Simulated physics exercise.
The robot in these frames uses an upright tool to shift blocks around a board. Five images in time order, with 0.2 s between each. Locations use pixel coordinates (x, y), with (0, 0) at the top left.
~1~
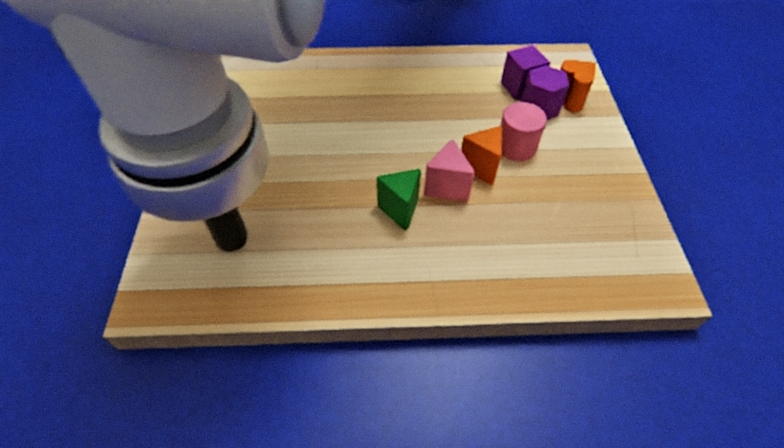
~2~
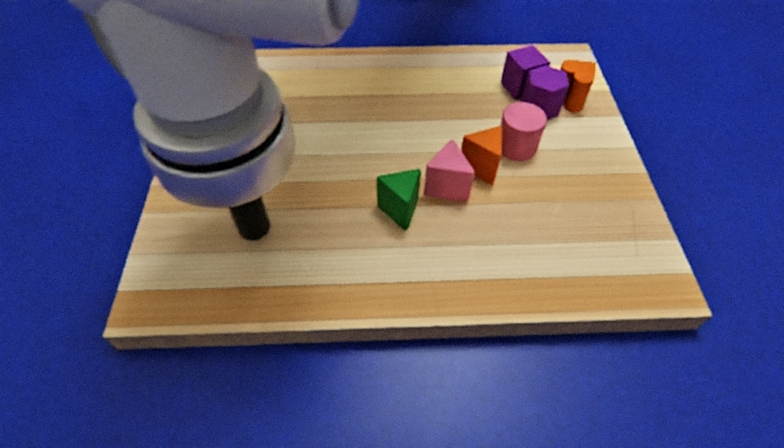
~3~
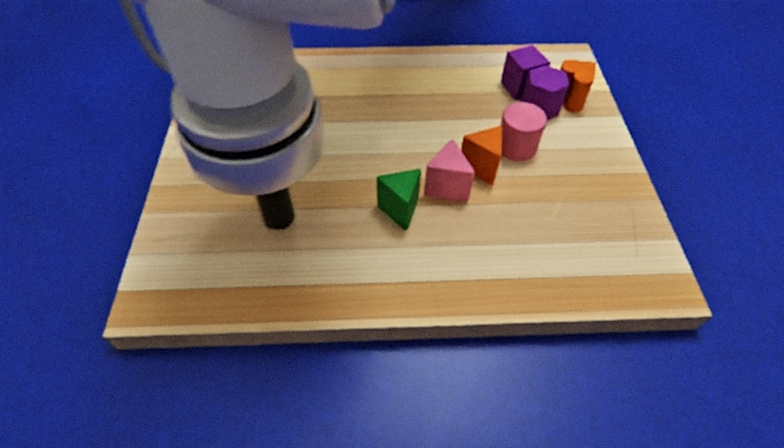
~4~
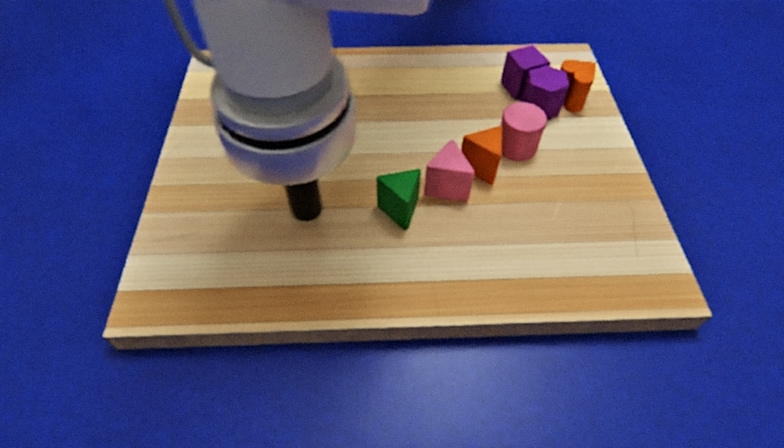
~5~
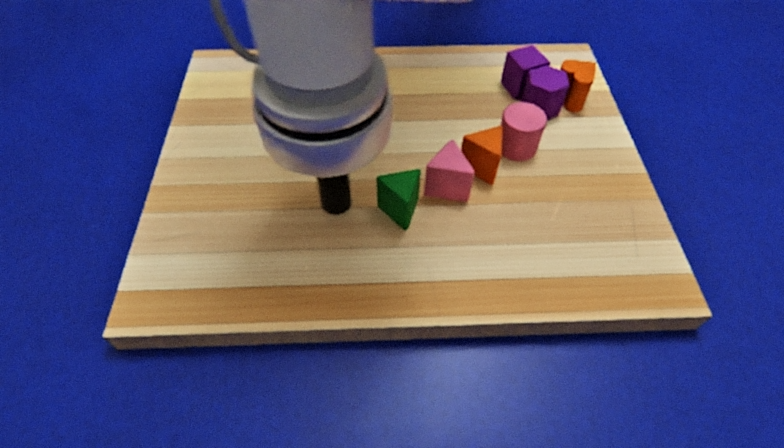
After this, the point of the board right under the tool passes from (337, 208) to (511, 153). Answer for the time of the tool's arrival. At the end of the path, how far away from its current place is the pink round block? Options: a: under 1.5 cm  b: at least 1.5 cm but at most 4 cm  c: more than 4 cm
Correct choice: B.
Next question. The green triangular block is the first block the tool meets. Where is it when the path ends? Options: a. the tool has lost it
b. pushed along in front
Answer: A.
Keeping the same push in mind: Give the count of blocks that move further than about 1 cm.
Three or more blocks move more than 1 cm.
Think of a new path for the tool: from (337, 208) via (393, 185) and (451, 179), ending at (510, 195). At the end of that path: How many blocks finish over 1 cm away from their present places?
The way I see it, the answer is one.
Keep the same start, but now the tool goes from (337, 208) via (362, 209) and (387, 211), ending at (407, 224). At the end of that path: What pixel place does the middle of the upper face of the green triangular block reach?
It comes to (436, 184).
On the path given first. One third of the way, tool at (400, 182); green triangular block at (424, 183), turned 55° clockwise.
Two thirds of the way, tool at (459, 164); green triangular block at (427, 184), turned 70° clockwise; pink triangular block at (479, 162); orange triangular block at (494, 137), turned 20° clockwise.
At the end, tool at (513, 147); green triangular block at (427, 184), turned 70° clockwise; pink triangular block at (482, 162), turned 20° clockwise; orange triangular block at (542, 141), turned 80° clockwise; pink round block at (546, 108); purple six-sided block not moved.
